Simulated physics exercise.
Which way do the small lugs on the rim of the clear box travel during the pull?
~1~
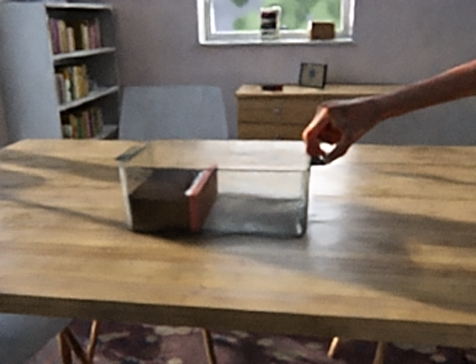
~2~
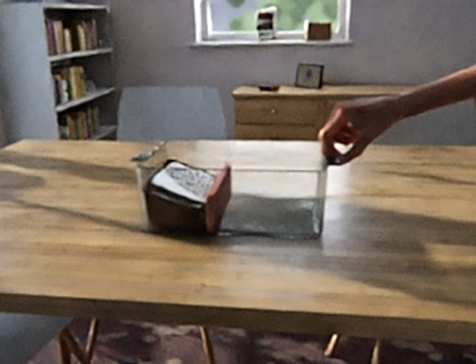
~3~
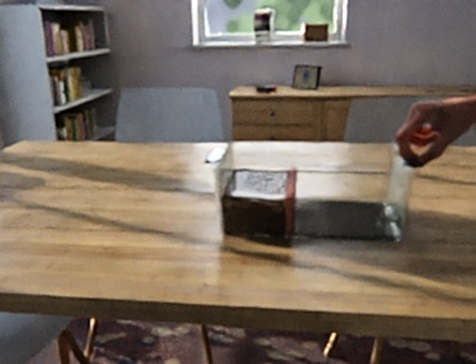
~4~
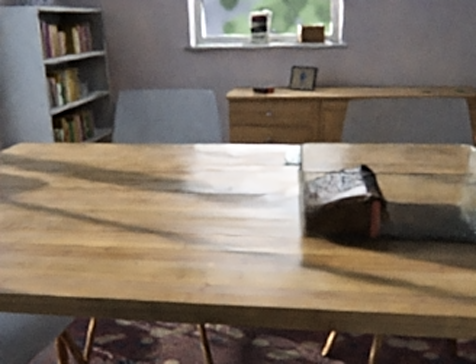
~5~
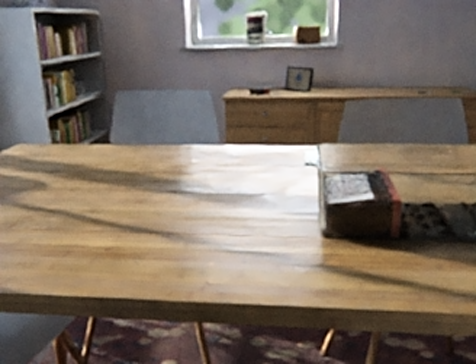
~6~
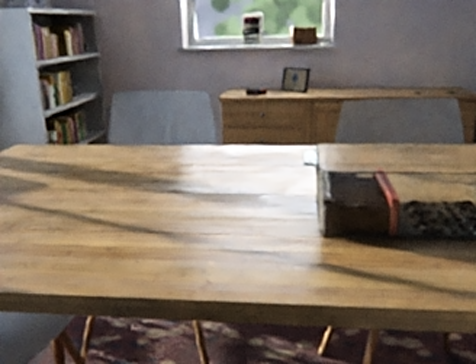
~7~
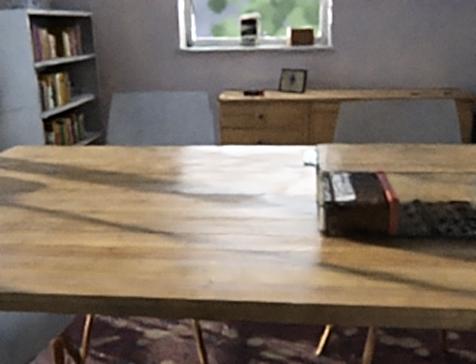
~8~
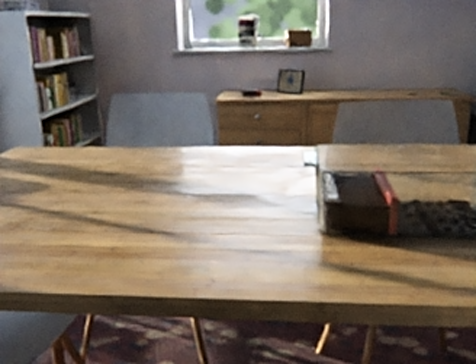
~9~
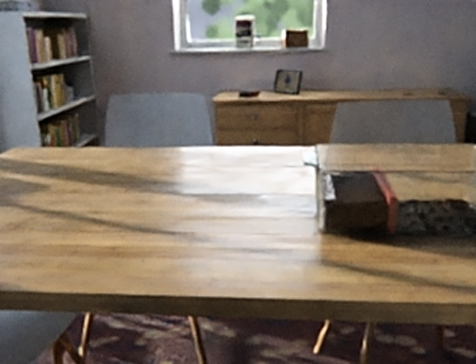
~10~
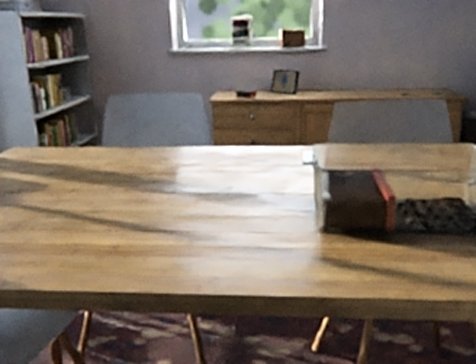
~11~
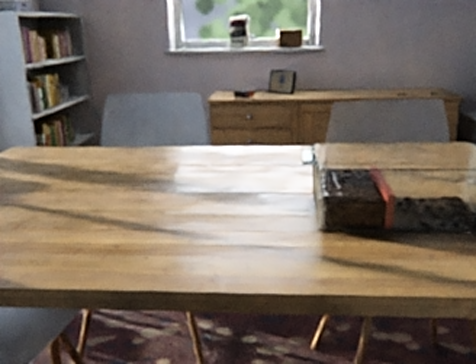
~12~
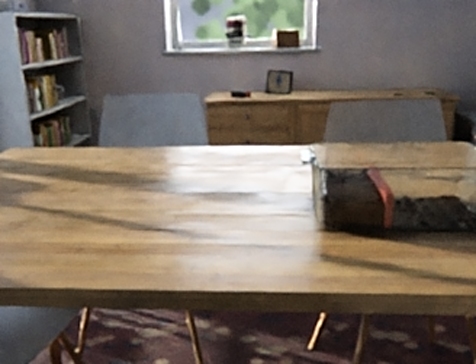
They move to the right, carried along with the box as the hand pulls it across the table.
